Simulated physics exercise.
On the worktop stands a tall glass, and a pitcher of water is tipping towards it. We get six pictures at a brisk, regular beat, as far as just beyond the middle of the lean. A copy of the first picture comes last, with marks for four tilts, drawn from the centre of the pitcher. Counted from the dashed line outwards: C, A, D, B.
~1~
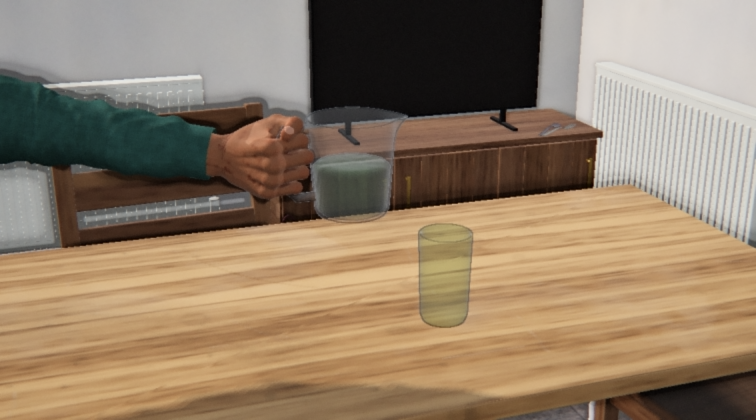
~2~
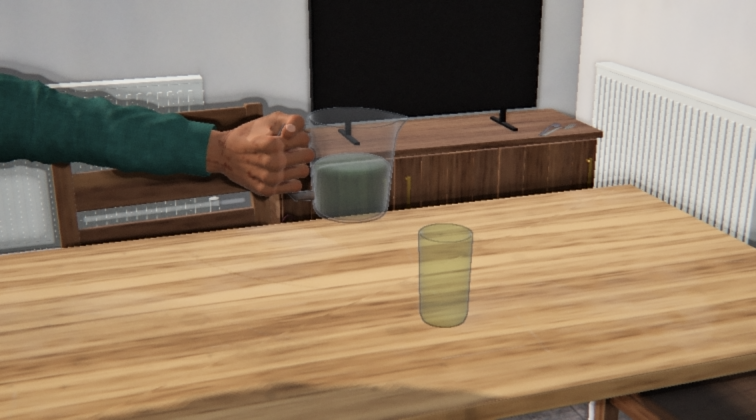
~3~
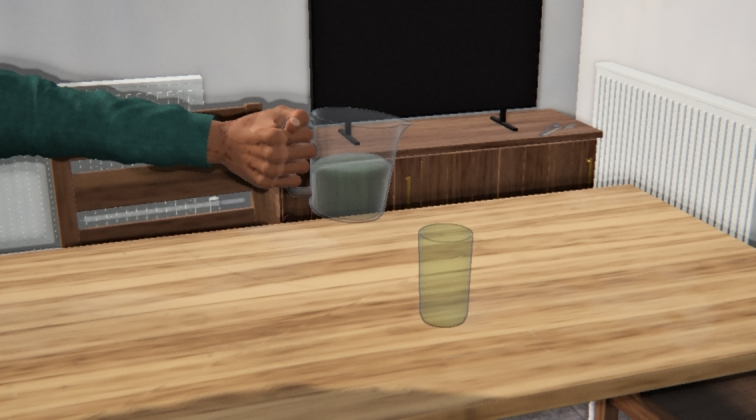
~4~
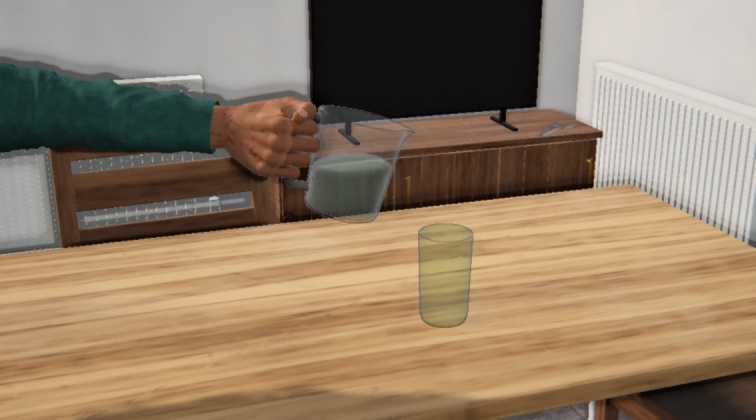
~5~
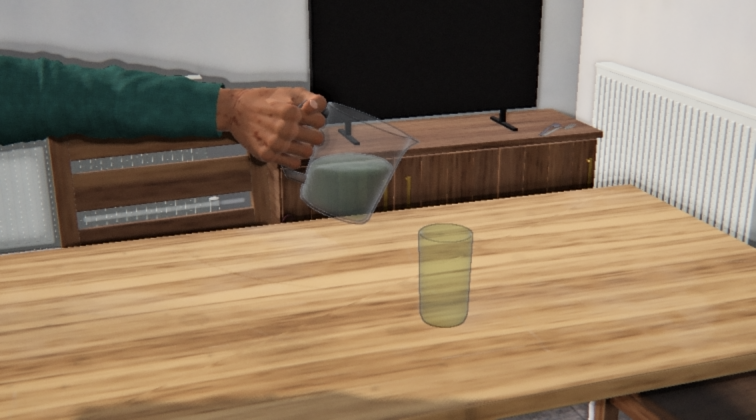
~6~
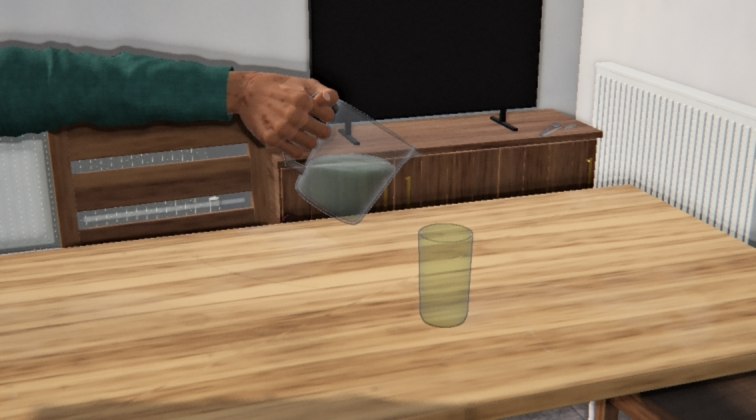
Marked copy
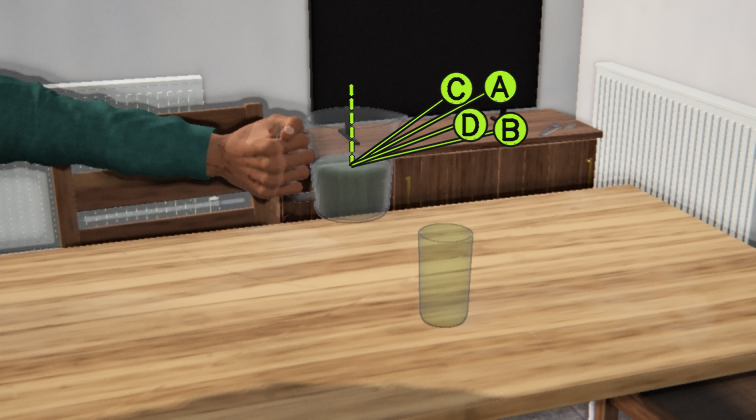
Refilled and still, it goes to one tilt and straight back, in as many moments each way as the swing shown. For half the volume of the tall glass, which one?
The answer is tilt D.
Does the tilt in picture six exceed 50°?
No.
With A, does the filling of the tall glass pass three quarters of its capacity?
No.
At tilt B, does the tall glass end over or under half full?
Over half.
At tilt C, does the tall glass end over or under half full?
Under half.
In lime, A at (484, 93); B at (493, 132); C at (442, 99); D at (453, 126).
For tilt A, the tall glass ends with about 33 % of what it can hold.
For tilt B, the tall glass ends with about 64 % of what it can hold; 7 % of the water is spilt.
For tilt C, the tall glass ends with about 18 % of what it can hold.
For tilt D, the tall glass ends with about 53 % of what it can hold.
